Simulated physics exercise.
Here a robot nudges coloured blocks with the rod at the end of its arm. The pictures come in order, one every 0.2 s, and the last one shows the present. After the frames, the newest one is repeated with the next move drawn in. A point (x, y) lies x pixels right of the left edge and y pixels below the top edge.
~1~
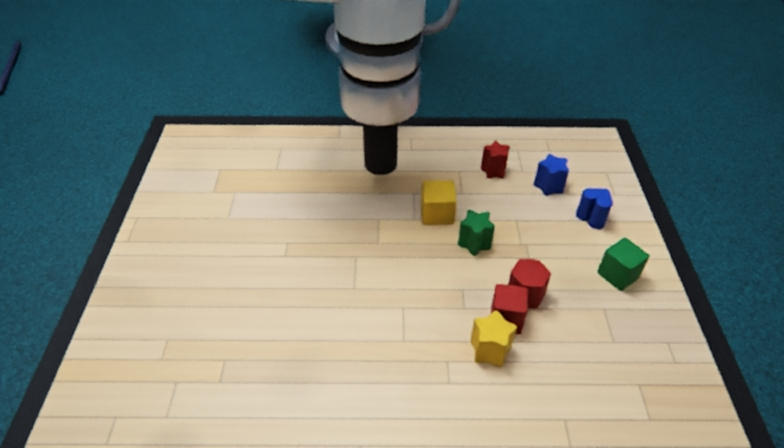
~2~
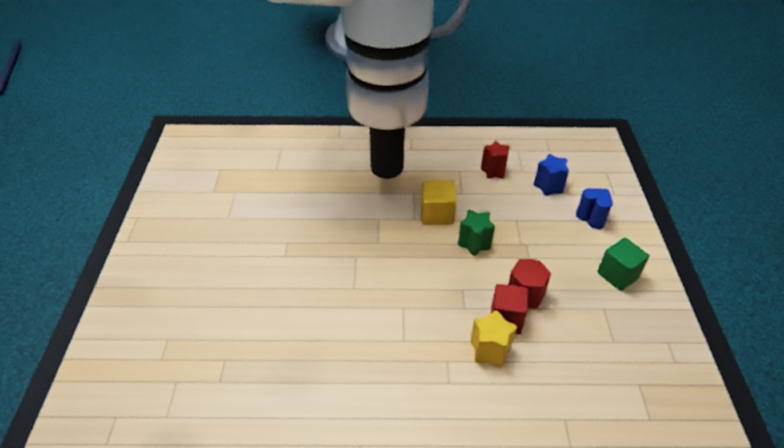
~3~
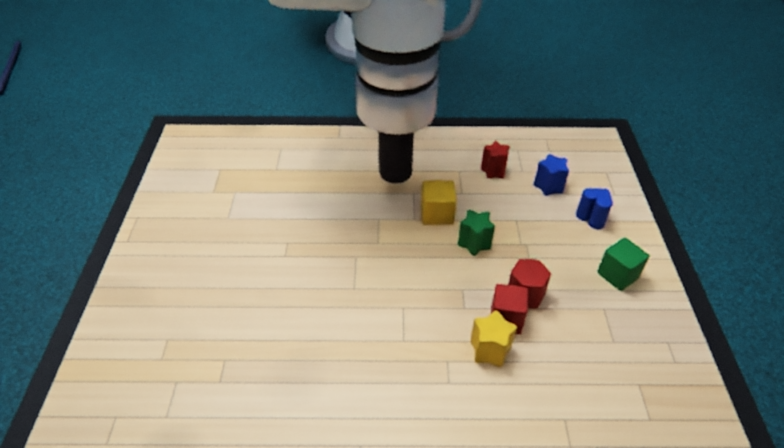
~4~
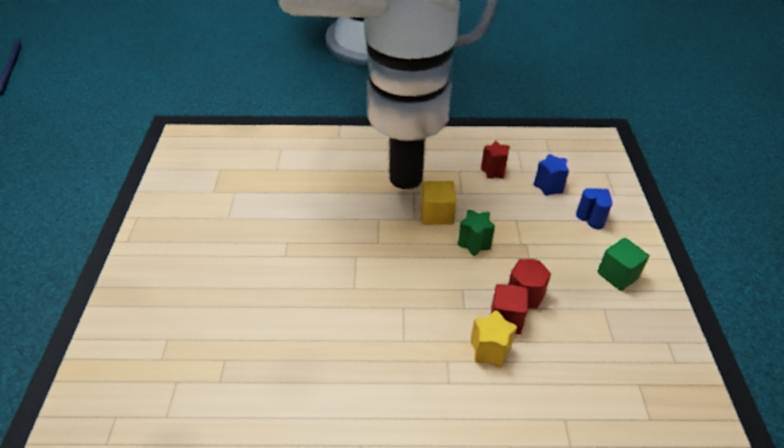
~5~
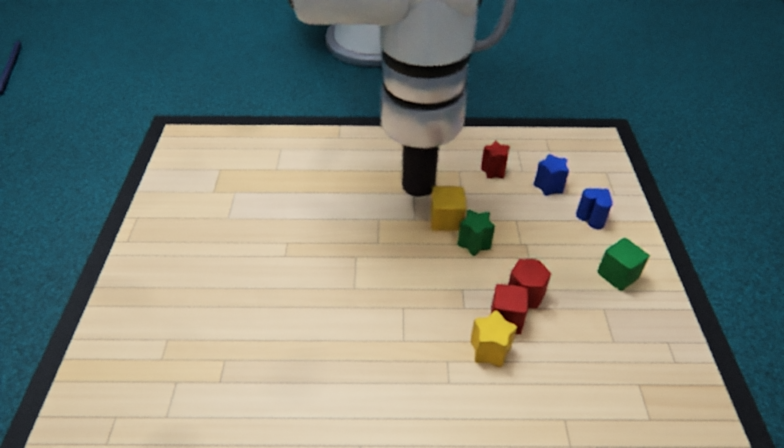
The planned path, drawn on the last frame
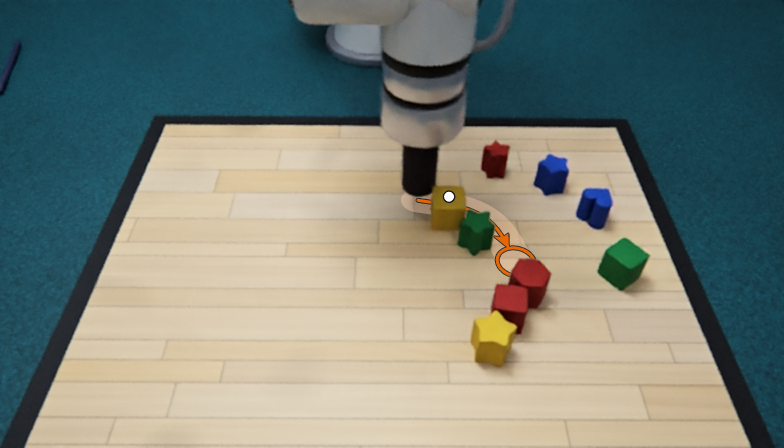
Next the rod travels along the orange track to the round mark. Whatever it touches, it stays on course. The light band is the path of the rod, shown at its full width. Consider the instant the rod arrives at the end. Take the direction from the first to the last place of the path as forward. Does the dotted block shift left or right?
Measured against the direction from start to end, the dotted block shifts toward the right-hand side.
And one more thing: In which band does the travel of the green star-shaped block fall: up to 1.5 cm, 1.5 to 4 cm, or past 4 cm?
Shift of over 4 cm.
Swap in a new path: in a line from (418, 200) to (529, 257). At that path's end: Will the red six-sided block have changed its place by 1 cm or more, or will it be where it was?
If the rod follows that path, the red six-sided block ends up shifted.
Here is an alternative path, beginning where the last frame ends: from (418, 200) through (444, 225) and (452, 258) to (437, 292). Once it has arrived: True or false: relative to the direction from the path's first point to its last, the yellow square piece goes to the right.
The claim does not hold.
The drawn path runs from (418, 200) by way of (461, 207) and (496, 228) to (516, 262); the dot is on the yellow square piece.
What follows on the original path. One third of the way, rod (464, 194); yellow square piece (474, 209), turned 65° clockwise; green star-shaped block (490, 233), turned 15° clockwise.
Two thirds of the way, rod (500, 216); yellow square piece (487, 228), turned 115° clockwise; green star-shaped block (494, 255).
At the end, rod (519, 248); yellow square piece (486, 246), turned 155° clockwise; green star-shaped block (487, 273), turned 20° anticlockwise; red six-sided block not moved.
